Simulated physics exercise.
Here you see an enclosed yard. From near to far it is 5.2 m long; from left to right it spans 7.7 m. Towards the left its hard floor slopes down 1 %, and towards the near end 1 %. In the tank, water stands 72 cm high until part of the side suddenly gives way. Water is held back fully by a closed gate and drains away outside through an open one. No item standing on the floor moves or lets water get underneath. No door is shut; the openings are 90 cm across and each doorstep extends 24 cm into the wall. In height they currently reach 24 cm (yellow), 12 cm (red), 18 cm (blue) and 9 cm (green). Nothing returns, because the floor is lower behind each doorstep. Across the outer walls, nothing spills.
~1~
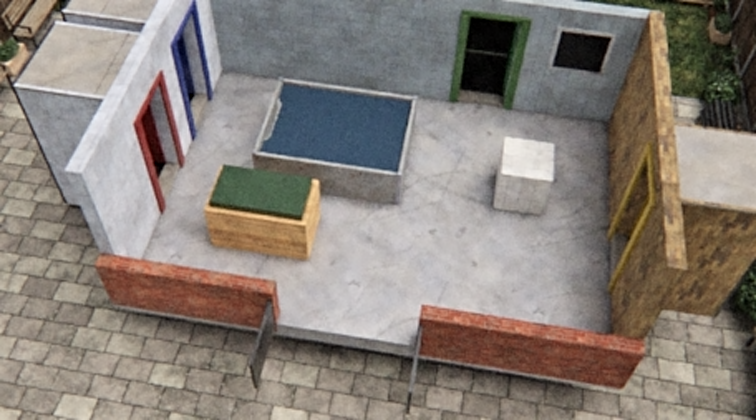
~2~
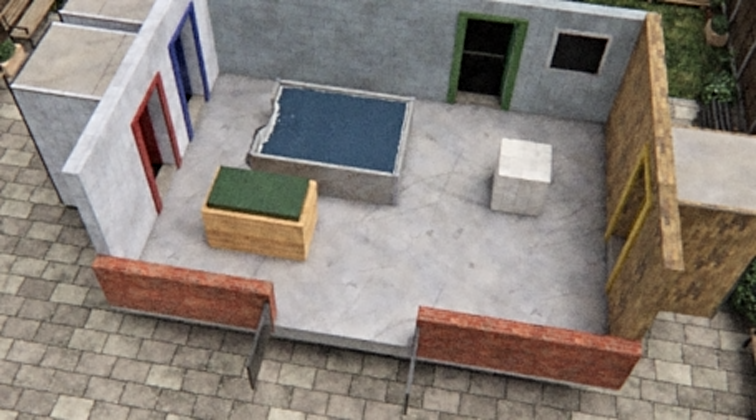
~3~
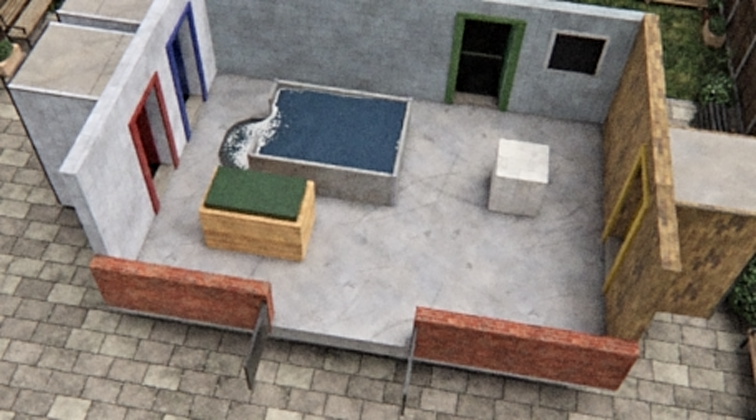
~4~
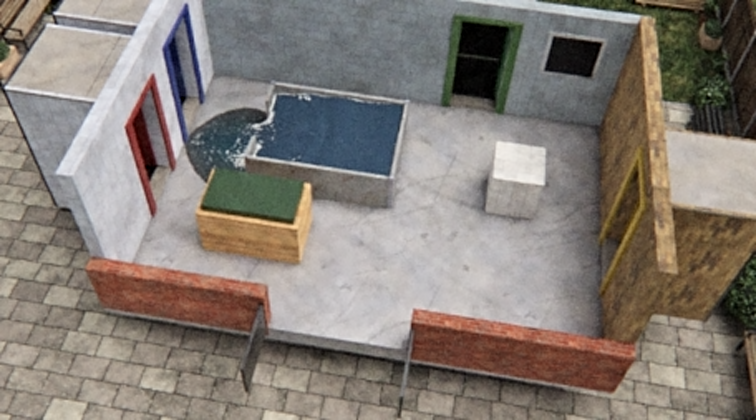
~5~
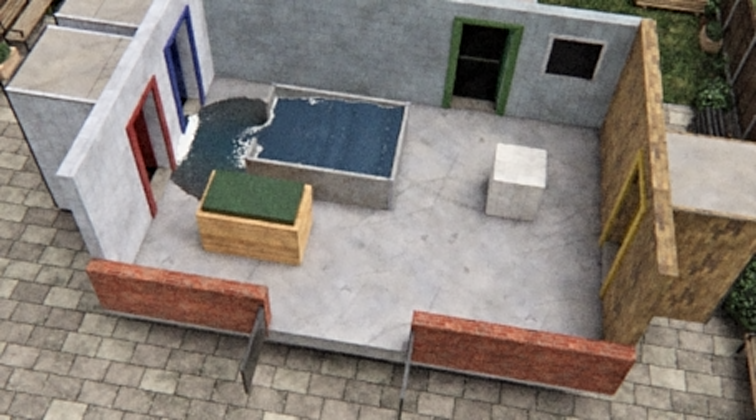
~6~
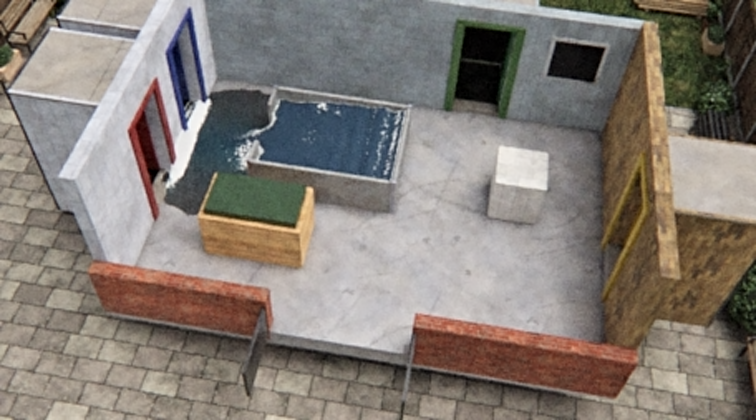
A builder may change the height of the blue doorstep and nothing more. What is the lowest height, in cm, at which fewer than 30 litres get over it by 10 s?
36 cm.
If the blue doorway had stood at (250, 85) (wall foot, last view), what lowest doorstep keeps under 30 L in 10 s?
Close to 28 cm at the least.
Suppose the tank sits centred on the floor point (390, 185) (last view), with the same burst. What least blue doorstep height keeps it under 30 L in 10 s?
A height near 24 cm.
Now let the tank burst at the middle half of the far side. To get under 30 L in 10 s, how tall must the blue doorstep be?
With that break, close to 20 cm.
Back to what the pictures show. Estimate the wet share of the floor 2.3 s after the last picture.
30 %.
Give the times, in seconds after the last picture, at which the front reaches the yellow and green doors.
Lab note - yellow: 5.5 s; green: 3.0 s.
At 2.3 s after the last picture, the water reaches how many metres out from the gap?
3.8 metres.
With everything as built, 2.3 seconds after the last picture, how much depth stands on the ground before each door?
Centimetres: Yellow = 0, red = 18, blue = 30, green = 0.
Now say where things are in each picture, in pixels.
The first picture shows the tank at (338, 128) is whole and still, 72 cm deep; the blue door at (194, 78) is dry.
In the second picture, the front is at a hidden place, 0.3 m from the gap at (270, 138); 0.2 m2 of floor is wet, 72 cm left at the back.
In the third picture, water pours out at (267, 139) and has run 0.8 m, to (223, 152); about 11 cm deep outside, 72 cm at the back.
In the fourth picture, the front is at (190, 145), 1.4 m from the gap at (264, 141); 1.9 m2 of floor is wet, 72 cm left at the back.
In the fifth picture, water pours out at (265, 142) and has run 1.6 m, to (180, 130); about 6 cm deep outside, 70 cm at the back.
In the sixth picture, the front is at (165, 197), 1.8 m from the gap at (267, 144); 3.8 m2 of floor is wet, 64 cm left at the back; water is at the blue door at (188, 85).
Then, 0.7 s after the last picture water covers 15 % of the floor, deepest (43 cm) near (193, 156); 39 cm at the blue door, 72 litres in over its 18 cm doorstep.
Then, 2.3 s after the last picture water covers 30 % of the floor, deepest (34 cm) near (215, 82); 30 cm at the blue door, 247 litres in over its 18 cm doorstep.
Then, 9.3 s after the last picture water covers 95 % of the floor, deepest (16 cm) near (123, 294); 11 cm at the blue door, 324 litres in over its 18 cm doorstep.
At the blue door as built, the water peaked near 41 cm, 0.9 s after the last picture.
Run again over the same 10 s with other heights there, 50 litres in over 33.5 cm, 16 litres over 39 cm. The limit of 30 litres is kept from about 36 cm up.
